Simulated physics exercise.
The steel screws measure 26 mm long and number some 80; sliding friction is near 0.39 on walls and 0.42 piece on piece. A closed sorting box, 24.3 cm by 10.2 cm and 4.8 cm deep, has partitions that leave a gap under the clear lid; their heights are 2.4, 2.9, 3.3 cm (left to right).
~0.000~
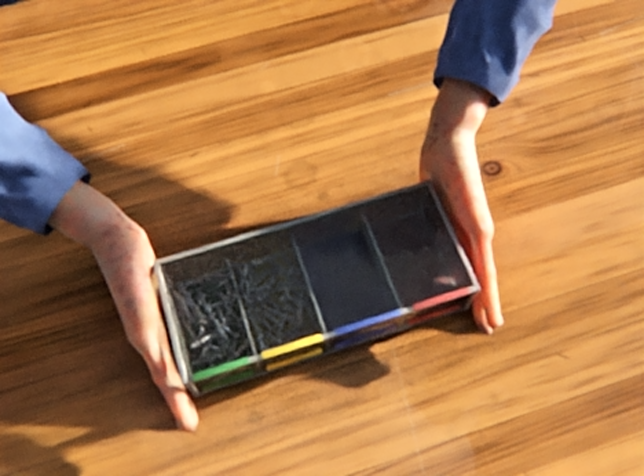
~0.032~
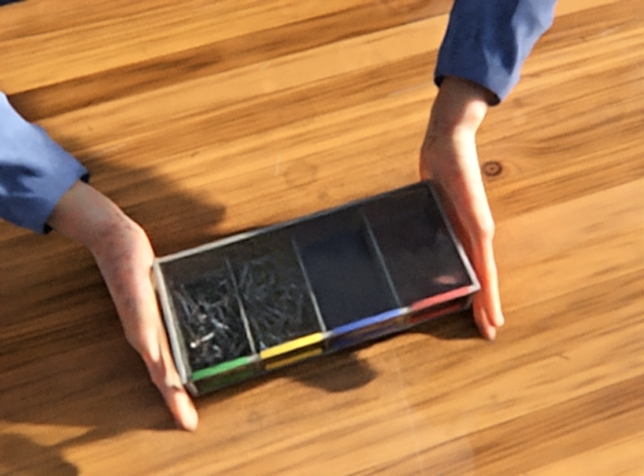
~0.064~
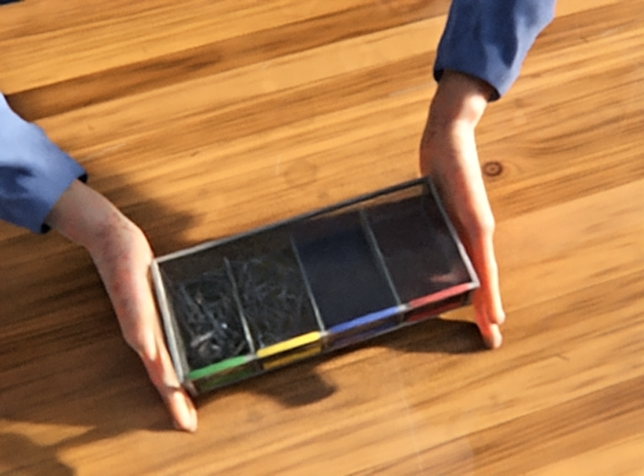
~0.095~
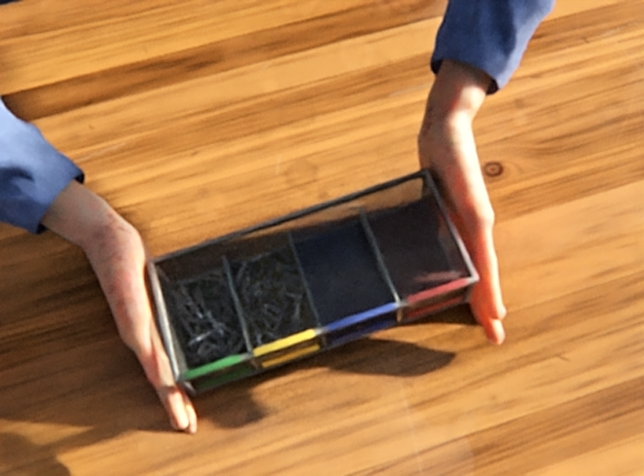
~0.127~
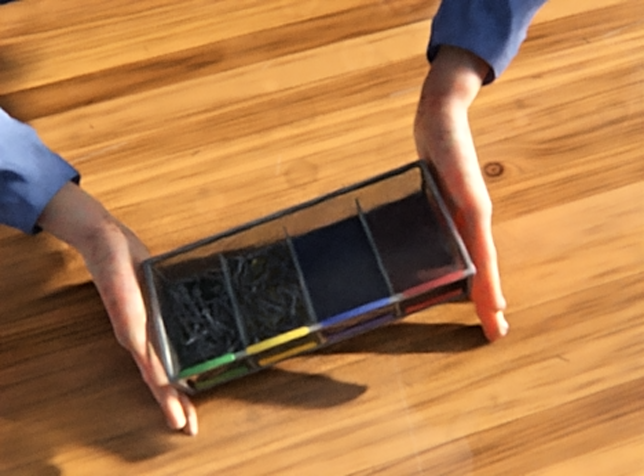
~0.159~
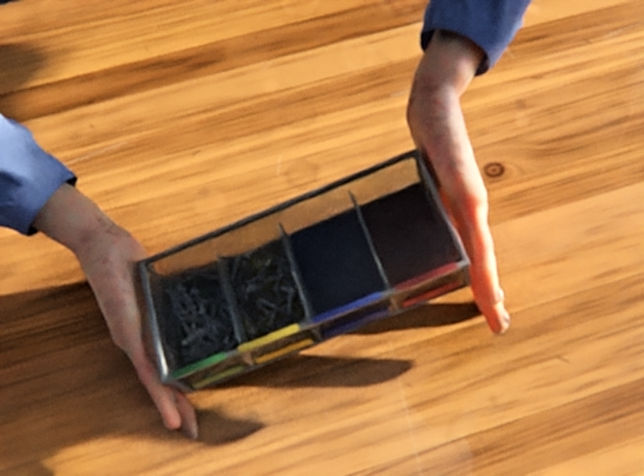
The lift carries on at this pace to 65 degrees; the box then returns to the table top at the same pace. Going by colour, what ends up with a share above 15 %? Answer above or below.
Red: Below, blue: Below, green: Above, yellow: Above.
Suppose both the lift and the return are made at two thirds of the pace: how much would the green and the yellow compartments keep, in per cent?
Green 50, yellow 50.
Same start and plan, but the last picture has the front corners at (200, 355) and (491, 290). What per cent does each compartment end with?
Red 0, blue 15, green 20, yellow 65.
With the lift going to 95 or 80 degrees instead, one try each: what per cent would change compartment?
About 45 and 15 per cent.
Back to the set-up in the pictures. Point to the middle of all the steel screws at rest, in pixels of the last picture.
Around (218, 318).
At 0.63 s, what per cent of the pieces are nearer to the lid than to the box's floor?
About 0 per cent.
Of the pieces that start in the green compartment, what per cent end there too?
About 100 per cent.
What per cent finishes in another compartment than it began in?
Some 5 per cent.
After 0.63 s, tilt 64 degrees; green 50 %, yellow 50 %.
After 0.94 s, tilt 27 degrees; green 55 %, yellow 45 %.
Then, at 1.35 s, tilt 0 degrees; green 55 %, yellow 45 %.
At rest (1.6 s), red 0 %, blue 0 %, green 55 %, yellow 45 %.
